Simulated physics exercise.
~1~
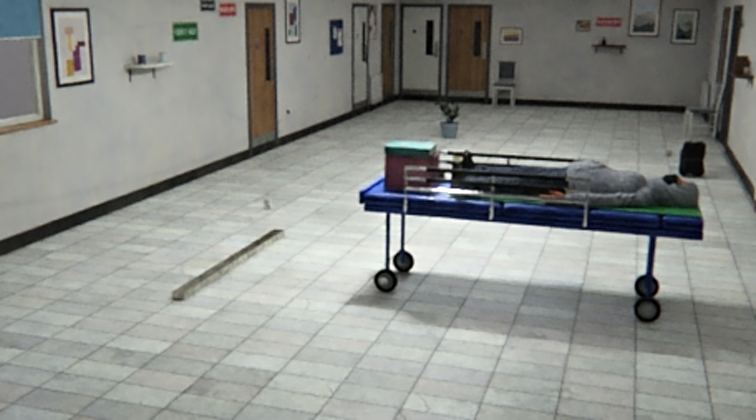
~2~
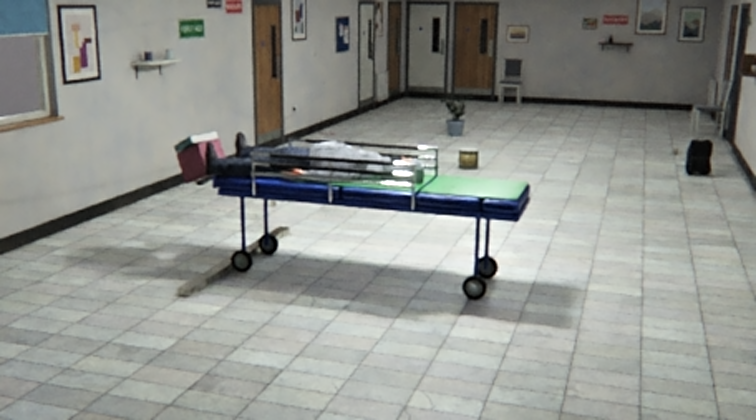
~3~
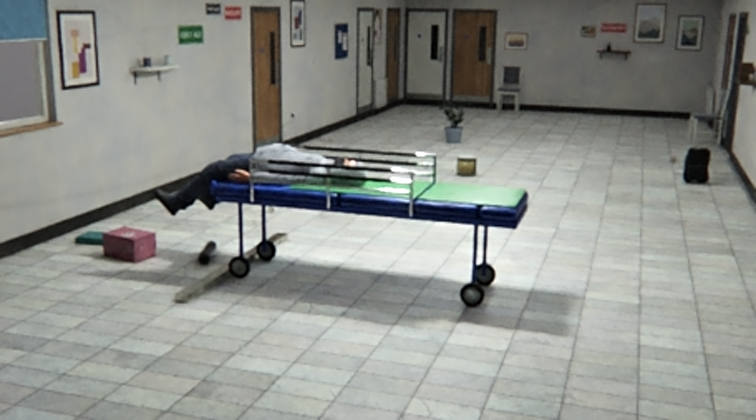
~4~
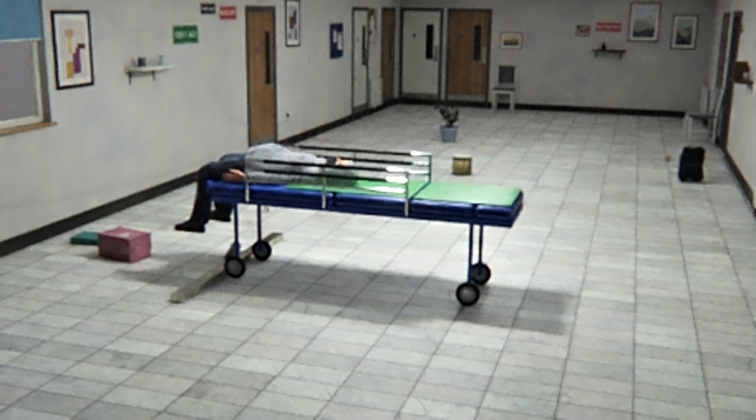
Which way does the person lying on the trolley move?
The person moves to the left, riding feet first and then sliding until the legs hang over the end of the trolley.
